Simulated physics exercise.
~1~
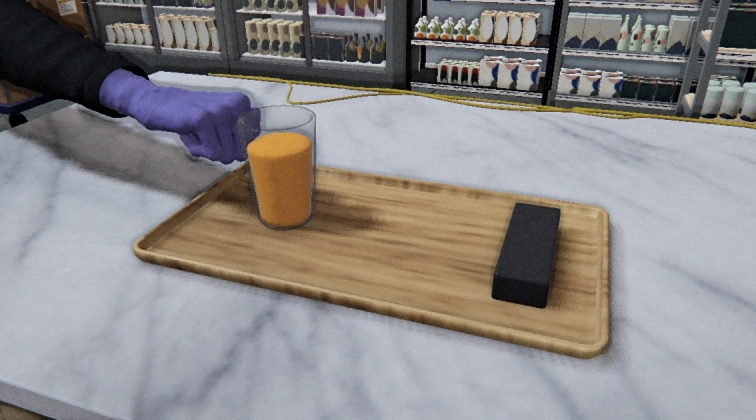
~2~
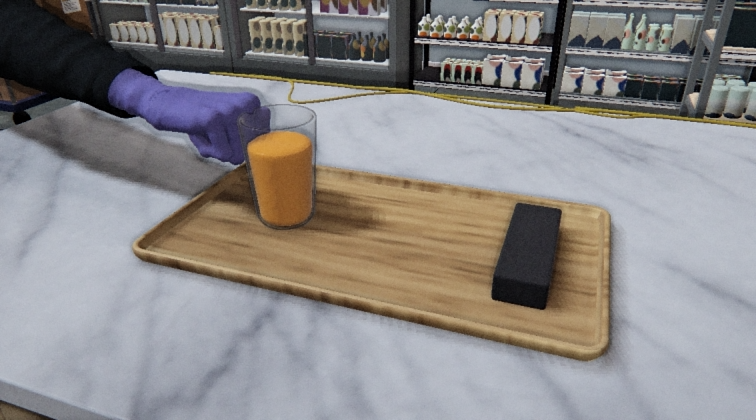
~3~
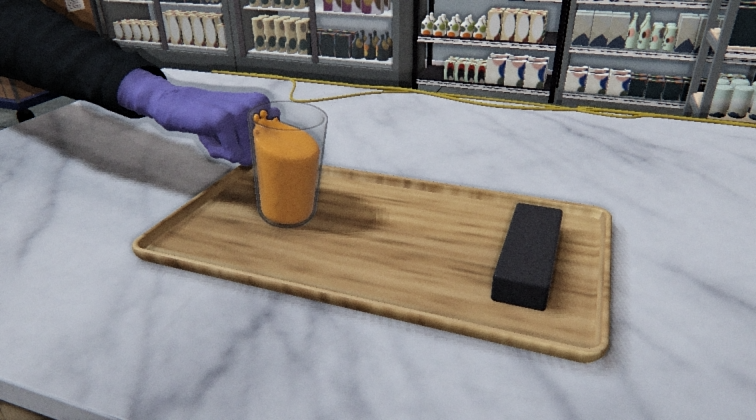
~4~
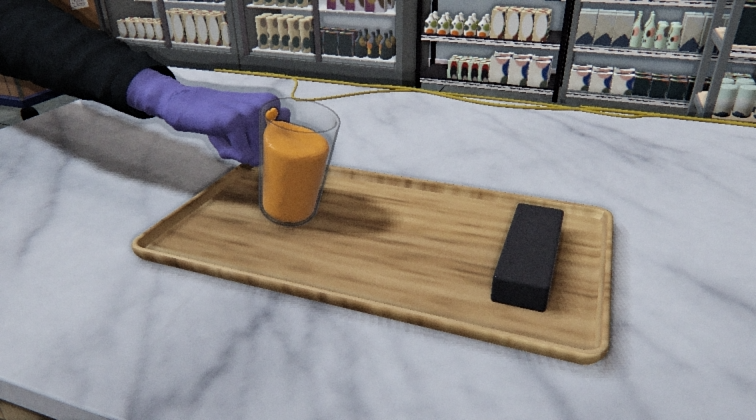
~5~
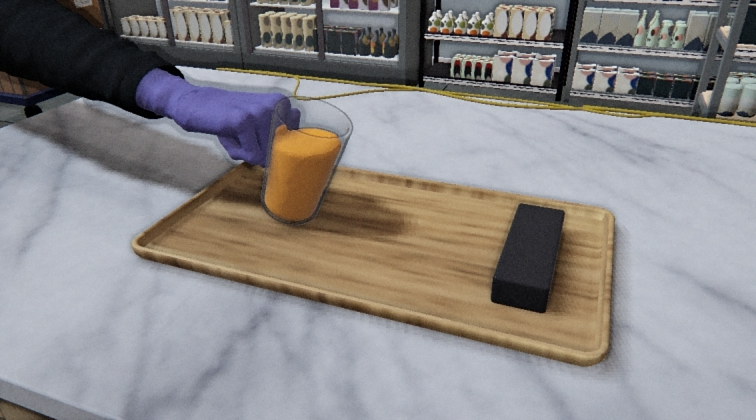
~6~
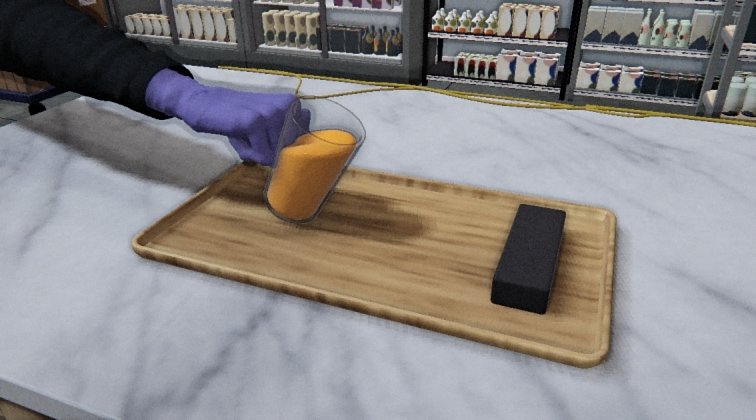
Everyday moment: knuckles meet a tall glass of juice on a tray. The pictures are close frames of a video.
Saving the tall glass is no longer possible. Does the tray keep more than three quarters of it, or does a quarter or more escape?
Result: The tray keeps more than three quarters.
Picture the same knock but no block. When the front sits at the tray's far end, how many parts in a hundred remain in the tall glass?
Roughly 55 per cent.
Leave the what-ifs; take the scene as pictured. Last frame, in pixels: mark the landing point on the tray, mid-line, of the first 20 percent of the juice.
About (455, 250).
A moment on, the tall glass lies on its side and 100 per cent is in the glass, 0 on the tray and 0 above or beyond its rim.
Next, the tall glass lies on its side and 62 per cent is in the glass, 25 on the tray and 13 above or beyond its rim.
Then the tall glass lies on its side and 35 per cent is in the glass, 31 on the tray and 34 above or beyond its rim.
Later the tall glass lies on its side and 19 per cent is in the glass, 67 on the tray and 15 above or beyond its rim.
Finally, 88 per cent is held by tray and glass, 12 is off the tray.
